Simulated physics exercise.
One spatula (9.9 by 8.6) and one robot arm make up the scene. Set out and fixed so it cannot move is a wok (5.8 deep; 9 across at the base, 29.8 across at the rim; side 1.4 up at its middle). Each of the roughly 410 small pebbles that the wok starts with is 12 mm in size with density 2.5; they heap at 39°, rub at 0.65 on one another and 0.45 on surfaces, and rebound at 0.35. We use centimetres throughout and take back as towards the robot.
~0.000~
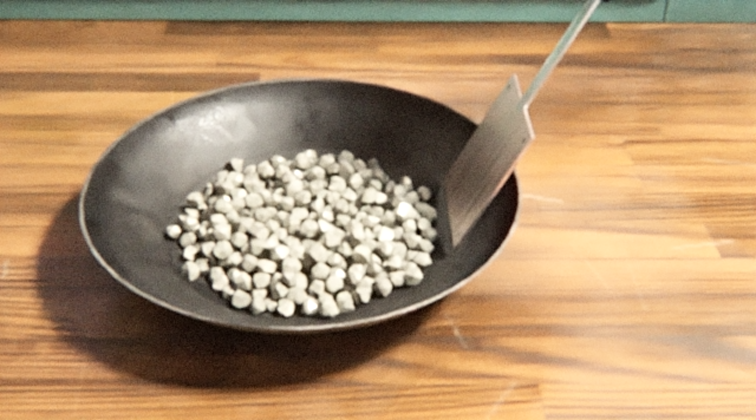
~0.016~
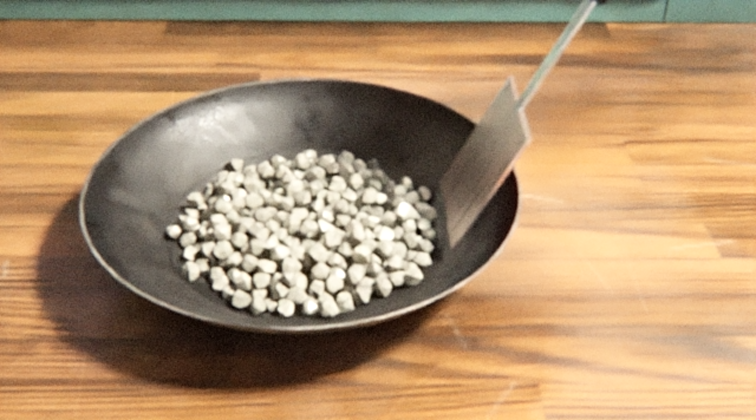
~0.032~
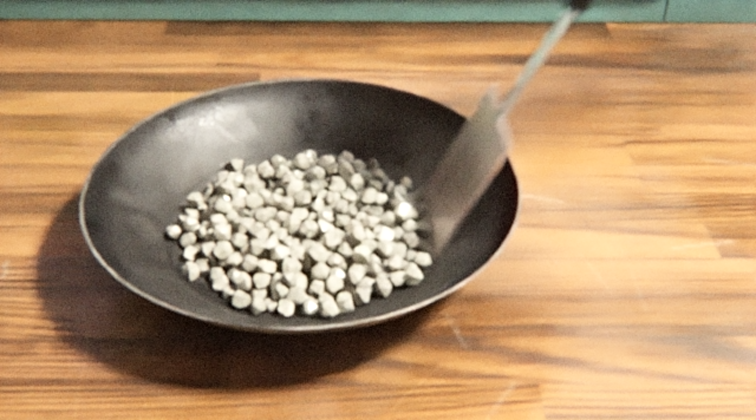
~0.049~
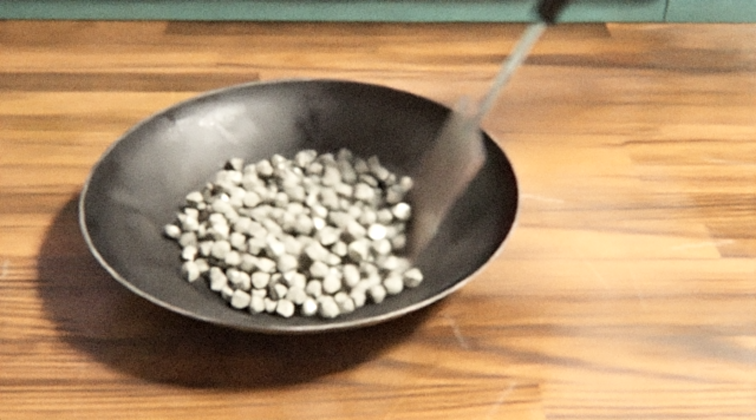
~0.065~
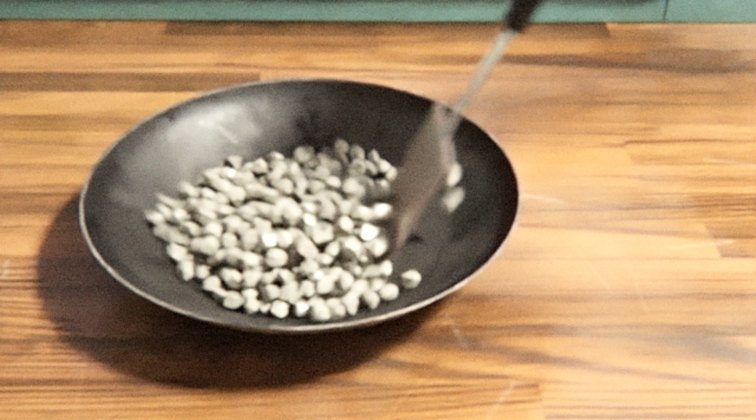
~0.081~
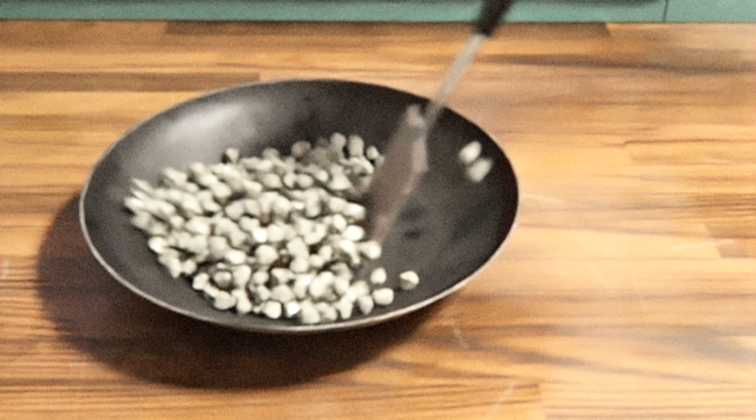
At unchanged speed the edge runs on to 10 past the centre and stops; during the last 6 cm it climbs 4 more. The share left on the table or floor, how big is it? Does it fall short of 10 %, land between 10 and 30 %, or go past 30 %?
It goes past 30 %.
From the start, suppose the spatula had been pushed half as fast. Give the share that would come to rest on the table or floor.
I'd expect near 30 per cent.
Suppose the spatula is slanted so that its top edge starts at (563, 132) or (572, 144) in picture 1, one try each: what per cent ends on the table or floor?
First try around 40 percent, second around 35 percent.
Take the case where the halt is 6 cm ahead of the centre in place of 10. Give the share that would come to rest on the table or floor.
Result: Approx. 15 %.
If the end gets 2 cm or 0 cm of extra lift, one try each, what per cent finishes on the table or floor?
It works out to some 50 per cent for the first setting and some 50 per cent for the second.
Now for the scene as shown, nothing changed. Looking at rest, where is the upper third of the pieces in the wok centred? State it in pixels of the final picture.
Close to pixel (181, 213).
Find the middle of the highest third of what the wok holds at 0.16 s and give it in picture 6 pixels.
Near (164, 192).
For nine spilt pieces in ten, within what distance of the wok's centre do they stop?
50 centimetres, give or take.
By 0.12 s, sloping 64°, highest piece 12 above the table; 406 in the wok, 2 on the blade or in flight.
By 0.16 s, sloping 64°, highest piece 16 above the table; 399 in the wok, 9 on the blade or in flight.
By 0.38 s, sloping 64°, highest piece 22 above the table; 245 in the wok, 83 on the table or floor, 80 on the blade or in flight.
By 1.43 s, sloping 64°, highest piece 7 above the table; 245 in the wok, 163 on the table or floor.
Final count, 245 in the wok, 163 on the table or floor. That is 40 % on the table or floor.
